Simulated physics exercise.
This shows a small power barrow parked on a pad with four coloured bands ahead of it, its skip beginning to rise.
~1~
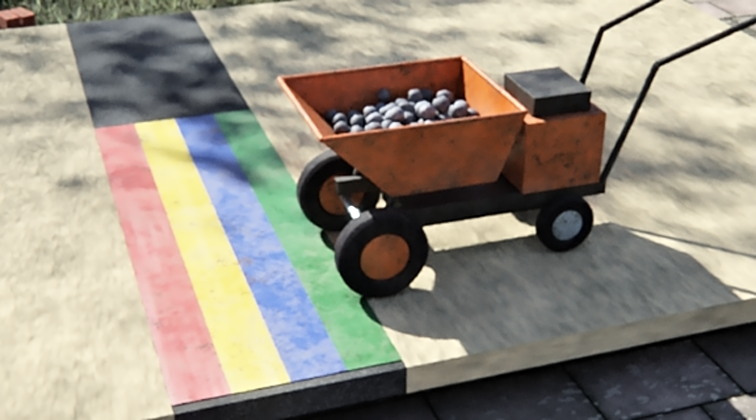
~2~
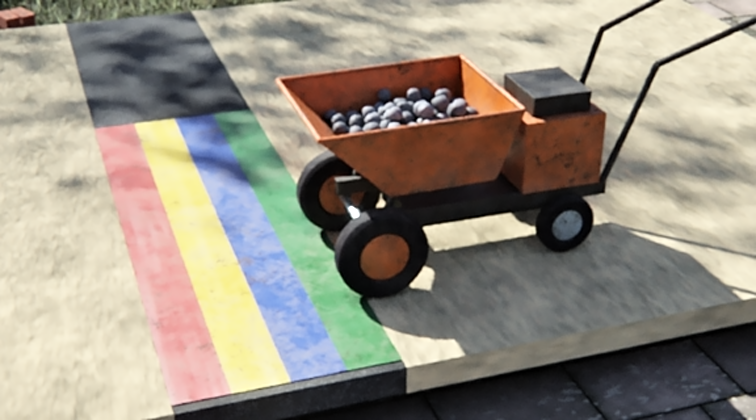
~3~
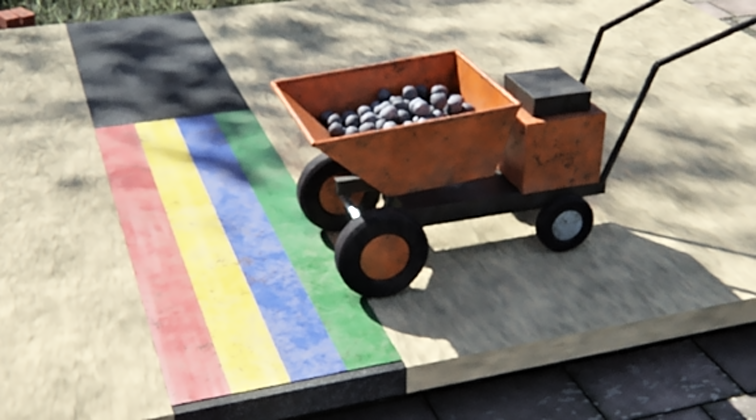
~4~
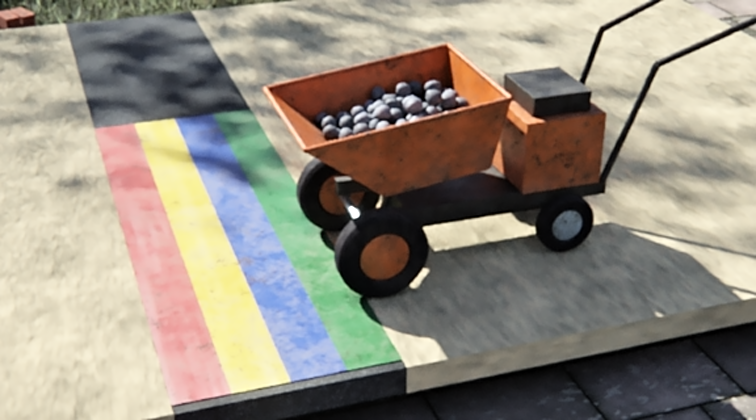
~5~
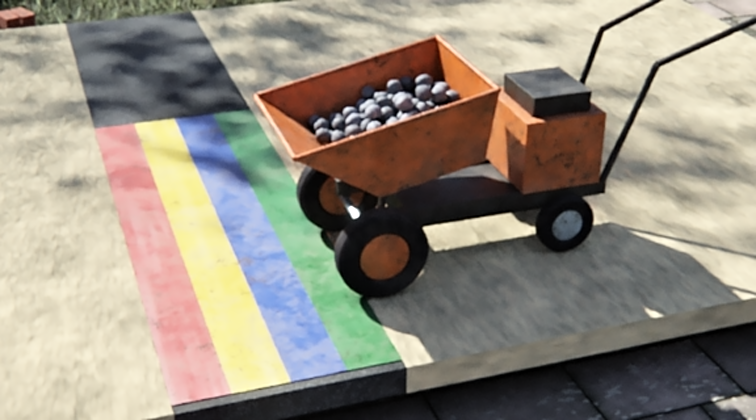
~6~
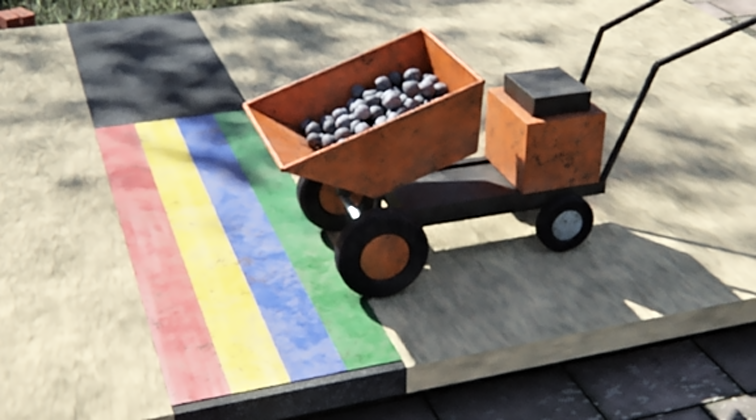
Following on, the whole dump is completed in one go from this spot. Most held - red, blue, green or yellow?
Red holds the most.
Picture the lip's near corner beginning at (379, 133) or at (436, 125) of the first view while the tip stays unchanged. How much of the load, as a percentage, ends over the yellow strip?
It comes out near 30 in a hundred for the first and near 20 in a hundred for the second.
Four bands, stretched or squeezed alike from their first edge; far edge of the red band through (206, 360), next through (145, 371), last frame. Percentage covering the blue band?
First case 0 per cent, second case 0 per cent.
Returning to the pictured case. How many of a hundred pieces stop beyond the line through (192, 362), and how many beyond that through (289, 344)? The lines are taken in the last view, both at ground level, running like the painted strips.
Close to 50 % and 90 %, in that order.
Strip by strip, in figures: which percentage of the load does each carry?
The green strip gets close to 0, the blue strip close to 0, the yellow strip close to 15 and the red strip close to 35.
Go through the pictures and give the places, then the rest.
The first picture shows lip of the skip at (322, 140), level; top of the load at (427, 112), round cobbles; green strip at (354, 327); blue strip at (300, 337); yellow strip at (245, 347); red strip at (189, 358).
The second picture shows lip of the skip at (320, 141), level; top of the load at (426, 111).
The third picture shows lip of the skip at (315, 145), tipped barely; top of the load at (421, 109).
The fourth picture shows lip of the skip at (306, 151), tipped a little; top of the load at (426, 110).
The fifth picture shows lip of the skip at (295, 159), tipped a little; top of the load at (417, 106).
The sixth picture shows lip of the skip at (284, 170), tipped clearly; top of the load at (406, 102); green strip at (354, 327); blue strip at (300, 337); yellow strip at (245, 347); red strip at (189, 358).
Soon after the last picture, skip tipped steeply; all in the skip.
A little later, skip tipped right over; about two thirds in the skip; a small part over the yellow strip; a small part over the red strip.
Later still, skip tipped right over; a small part in the skip; about a quarter over the yellow strip; about a third over the red strip; about a third off the paint.
At rest, skip tipped right over; a small part in the skip; none over the green strip; none over the blue strip; a small part over the yellow strip; about a third over the red strip; about a third off the paint.
